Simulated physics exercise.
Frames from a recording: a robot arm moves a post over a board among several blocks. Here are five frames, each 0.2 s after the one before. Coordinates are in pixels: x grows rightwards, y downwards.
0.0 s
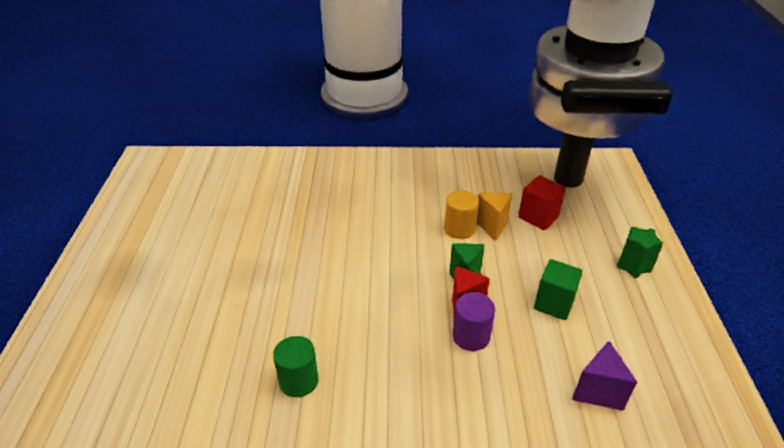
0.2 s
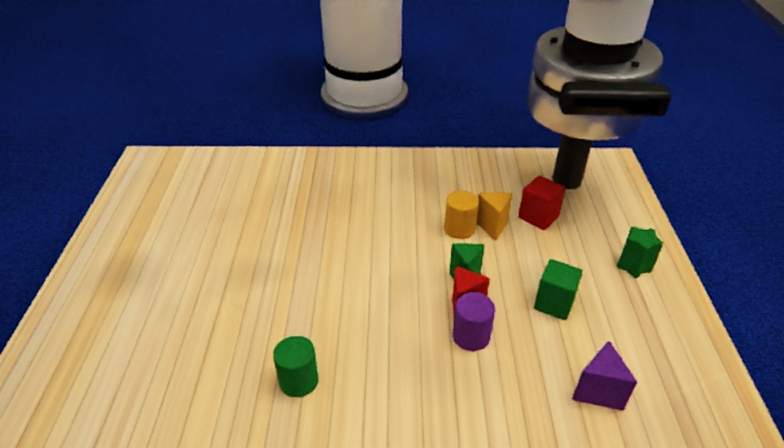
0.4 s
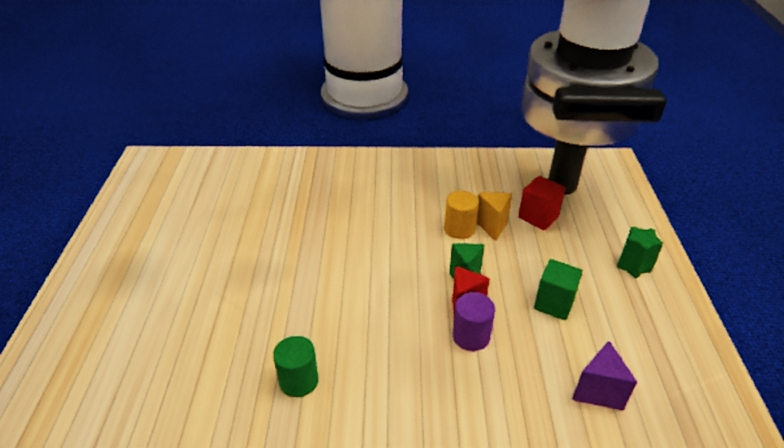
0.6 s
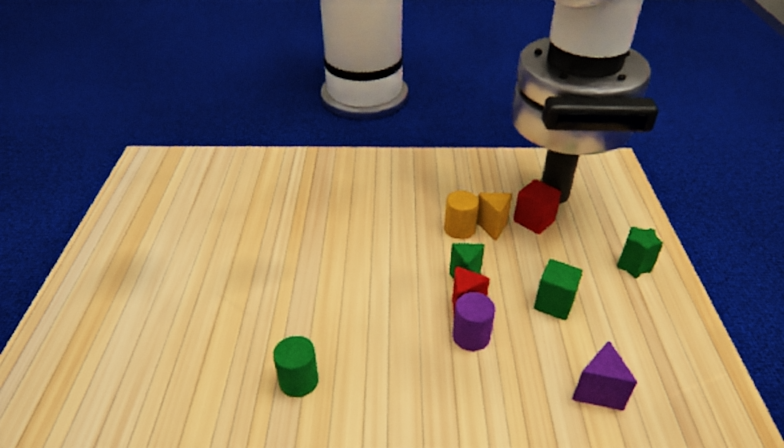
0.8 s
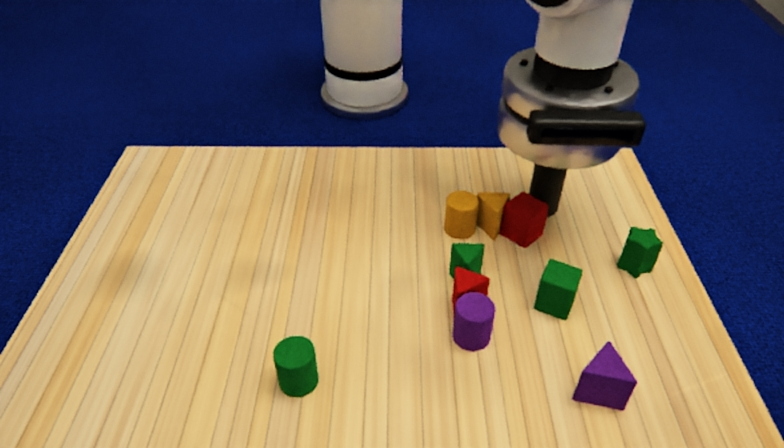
Robot arm easing its dark post leftward and nudging a red cube toward the yellow triangular block on a wooden board.
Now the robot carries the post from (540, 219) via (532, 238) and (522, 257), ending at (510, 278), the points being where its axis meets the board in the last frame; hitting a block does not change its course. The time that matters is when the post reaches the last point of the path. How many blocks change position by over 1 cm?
Two blocks.
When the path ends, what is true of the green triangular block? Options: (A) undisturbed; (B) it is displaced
My pick is B.
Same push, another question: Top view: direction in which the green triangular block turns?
Turns anticlockwise.
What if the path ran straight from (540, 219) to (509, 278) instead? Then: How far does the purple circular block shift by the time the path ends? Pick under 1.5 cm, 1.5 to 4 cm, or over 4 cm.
Its final spot will lie within 1.5 cm of the current one.
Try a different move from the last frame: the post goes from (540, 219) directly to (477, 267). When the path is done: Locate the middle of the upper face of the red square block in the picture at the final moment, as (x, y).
Its top middle will sit at (461, 257).
On the path given first. Halfway along, post at (530, 236); red square block at (505, 229), turned 25° clockwise.
At the end, post at (512, 266); green triangular block at (448, 252), turned 30° anticlockwise; red square block at (479, 242), turned 60° clockwise; green square block not moved.
